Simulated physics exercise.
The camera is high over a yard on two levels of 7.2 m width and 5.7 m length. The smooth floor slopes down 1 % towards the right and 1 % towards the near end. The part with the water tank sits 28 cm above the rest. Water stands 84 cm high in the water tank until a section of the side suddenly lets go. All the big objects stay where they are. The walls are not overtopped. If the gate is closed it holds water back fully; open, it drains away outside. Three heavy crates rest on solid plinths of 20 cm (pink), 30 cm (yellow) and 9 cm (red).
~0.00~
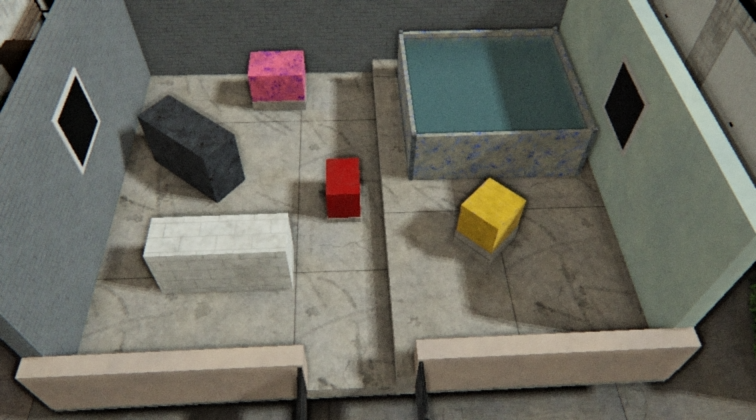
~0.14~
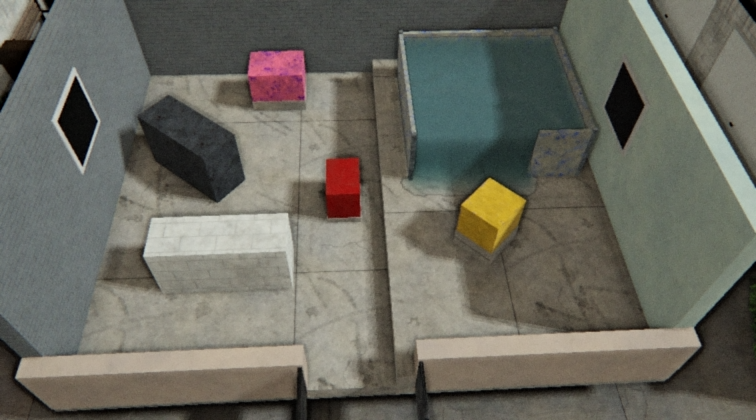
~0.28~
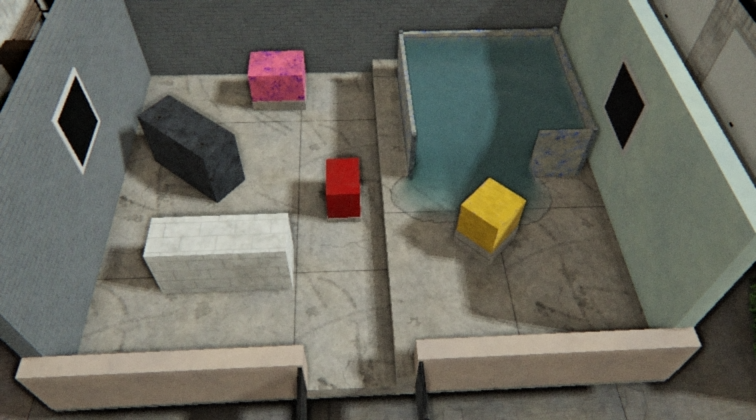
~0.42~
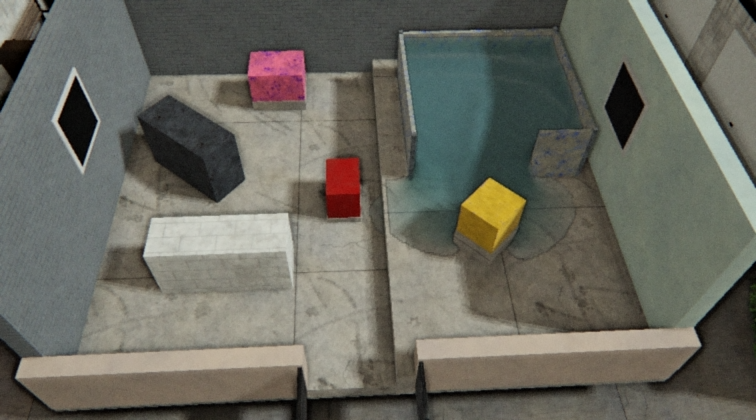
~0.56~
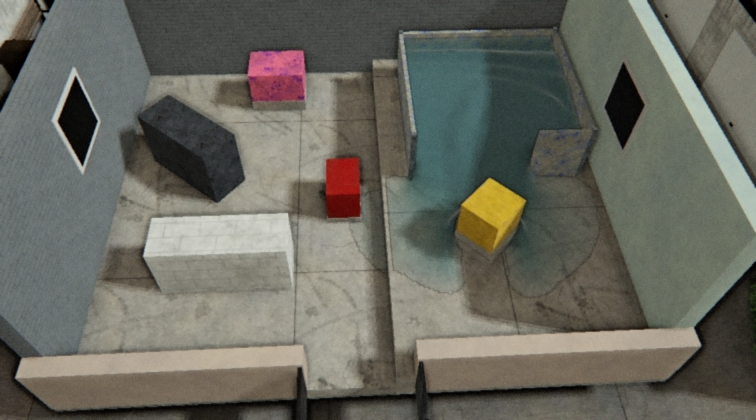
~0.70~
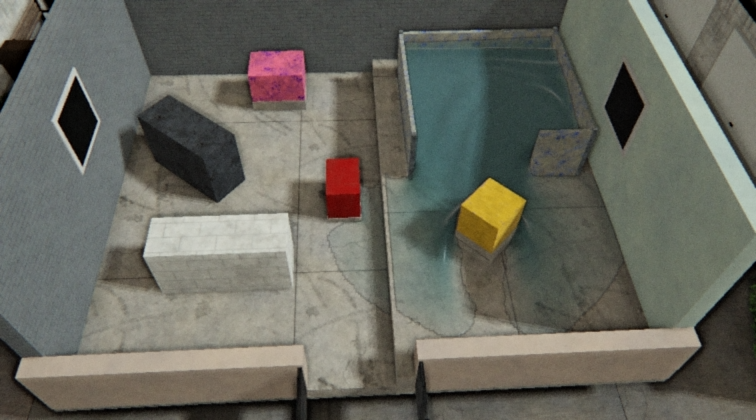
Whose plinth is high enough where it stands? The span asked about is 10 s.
The pink crate keeps dry; the yellow crate is wetted; the red crate is wetted.
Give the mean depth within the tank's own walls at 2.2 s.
Roughly 38 cm on average.
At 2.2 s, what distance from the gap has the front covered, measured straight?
Some 6.0 m out.
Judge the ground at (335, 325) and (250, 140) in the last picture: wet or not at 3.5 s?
In turn: Wet, not reached.
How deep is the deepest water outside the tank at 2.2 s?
About 48 cm.
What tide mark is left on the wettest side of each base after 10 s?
Peaks in cm: Pink 15, yellow 72, red 20.
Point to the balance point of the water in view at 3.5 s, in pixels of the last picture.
Near (435, 213).
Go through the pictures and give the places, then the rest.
The first picture shows still water, 84 cm deep, in the water tank at (490, 82).
In the second picture, the front is at (405, 181), 1.0 m from the gap at (472, 163); 0.4 m2 of floor is under water; 84 cm left at the back of the water tank.
In the third picture, water pours out at (472, 164) and has run 1.2 m, to (543, 208); deepest outside 48 cm, 83 cm at the water tank's back.
In the fourth picture, water pours out at (472, 165) and has run 1.6 m, to (559, 235); deepest outside 45 cm, 82 cm at the water tank's back.
In the fifth picture, the front is at (531, 292), 2.1 m from the gap at (471, 166); 4.7 m2 of floor is under water; 74 cm left at the back of the water tank.
In the sixth picture, the front is at (545, 333), 2.7 m from the gap at (471, 166); 7.0 m2 of floor is under water; 70 cm left at the back of the water tank.
After 1.4 s water covers 35 % of the floor and is deepest (62 cm) near (649, 334); pink plinth not reached, yellow plinth reached, red plinth reached.
After 2.2 s water covers 45 % of the floor and is deepest (48 cm) near (264, 373); pink plinth not reached, yellow plinth reached, red plinth reached.
After 3.5 s water covers 65 % of the floor and is deepest (38 cm) near (294, 372); pink plinth not reached, yellow plinth reached, red plinth reached.
After 6.0 s water covers 95 % of the floor and is deepest (30 cm) near (117, 207); pink plinth reached, yellow plinth reached, red plinth reached.
After 10.0 s water covers 95 % of the floor and is deepest (19 cm) near (375, 281); highest at the pink plinth 15 cm, highest at the yellow plinth 72 cm, highest at the red plinth 20 cm.
